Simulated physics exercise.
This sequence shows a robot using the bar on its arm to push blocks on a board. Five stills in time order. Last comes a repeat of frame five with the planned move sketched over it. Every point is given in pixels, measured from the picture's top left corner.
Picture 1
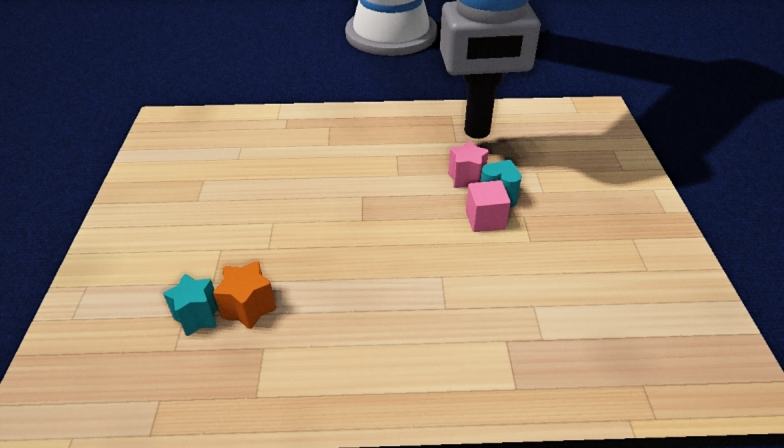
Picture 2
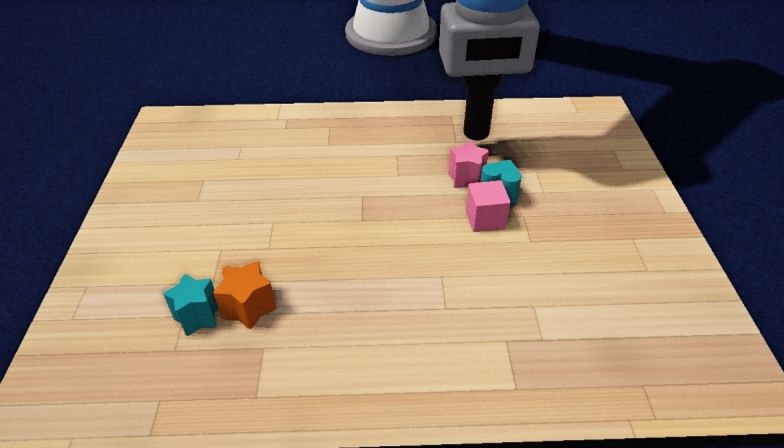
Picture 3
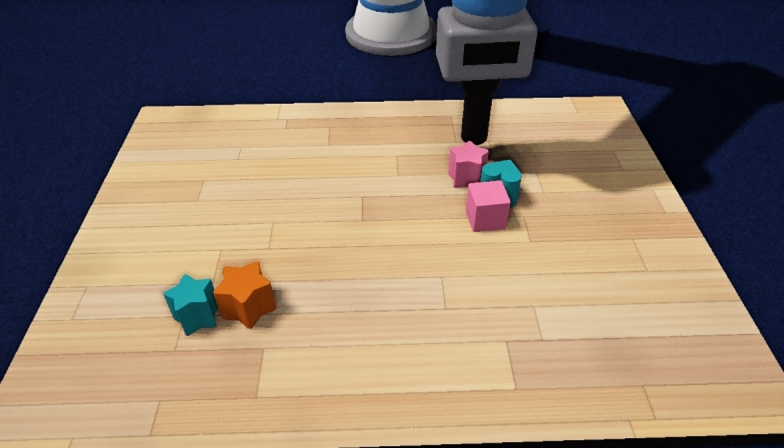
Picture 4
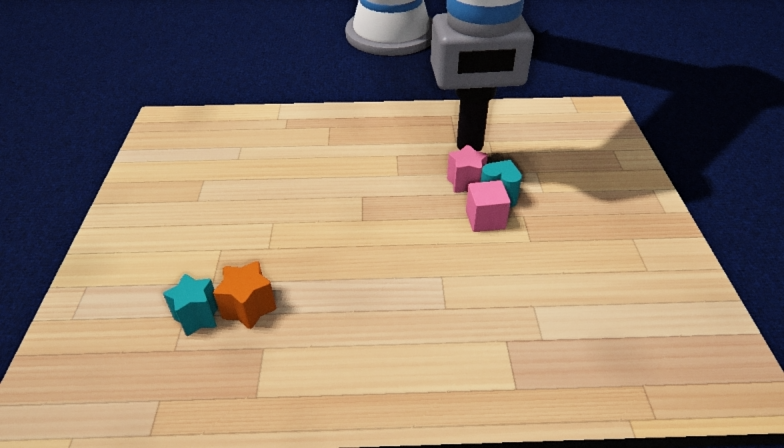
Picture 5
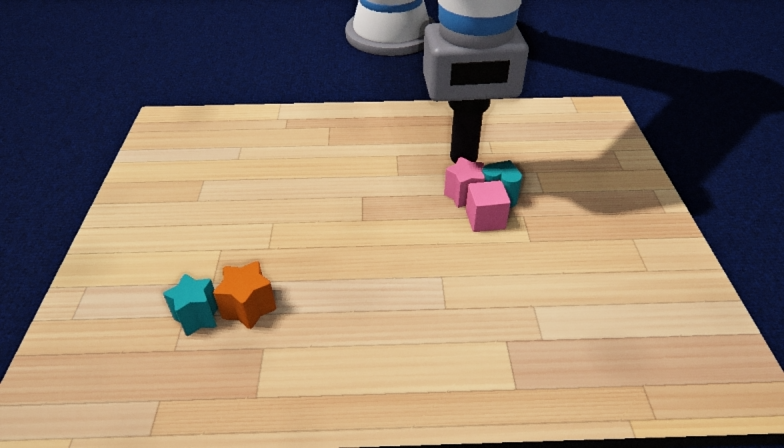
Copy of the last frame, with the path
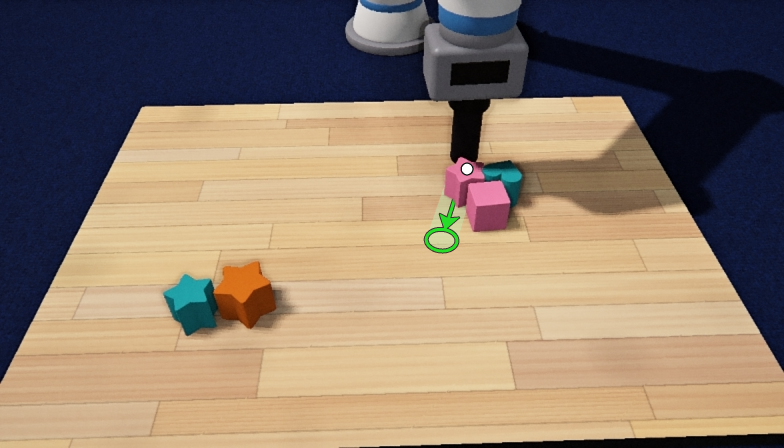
Robot arm lowering its black bar toward a cluster of blocks and nudging a pink star block slightly forward on a wooden board.
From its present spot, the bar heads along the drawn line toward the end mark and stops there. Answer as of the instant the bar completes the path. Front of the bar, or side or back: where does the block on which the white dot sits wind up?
It is still in front.
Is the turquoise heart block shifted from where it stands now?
No, that is not how it ends up.
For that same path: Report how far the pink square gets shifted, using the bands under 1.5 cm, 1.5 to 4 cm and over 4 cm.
The pink square ends up a moderate distance away, 1.5 to 4 cm.
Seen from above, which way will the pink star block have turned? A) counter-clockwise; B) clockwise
I'll go with A - counter-clockwise.
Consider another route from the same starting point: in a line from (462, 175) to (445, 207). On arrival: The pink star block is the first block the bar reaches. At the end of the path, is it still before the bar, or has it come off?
That block remains ahead.
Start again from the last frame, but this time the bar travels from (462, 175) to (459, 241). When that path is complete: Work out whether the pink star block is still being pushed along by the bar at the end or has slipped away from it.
Prediction: Still leading.
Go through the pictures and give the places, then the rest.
In the first picture, bar's lower end at (477, 133); pink star block at (469, 152); pink square at (489, 193); turquoise heart block at (503, 170).
In the second picture, bar at (476, 134); blocks still.
In the third picture, bar at (474, 139); blocks still.
In the fourth picture, bar at (470, 147); pink star block at (469, 157).
In the fifth picture, bar at (464, 159); pink star block at (467, 169); pink square at (489, 193); turquoise heart block at (503, 170).
Drawn move, from (462, 175) to (442, 240); the dot is on the pink star block.
On the path given first. One third of the way, bar at (457, 180); pink star block at (460, 189), turned 25° anticlockwise; pink square at (495, 202), turned 35° anticlockwise.
Two thirds of the way, bar at (450, 202); pink star block at (454, 212), turned 25° anticlockwise; pink square at (499, 209), turned 60° anticlockwise.
At the end, bar at (443, 224); pink star block at (449, 236), turned 30° anticlockwise; pink square at (499, 209), turned 60° anticlockwise; turquoise heart block still.
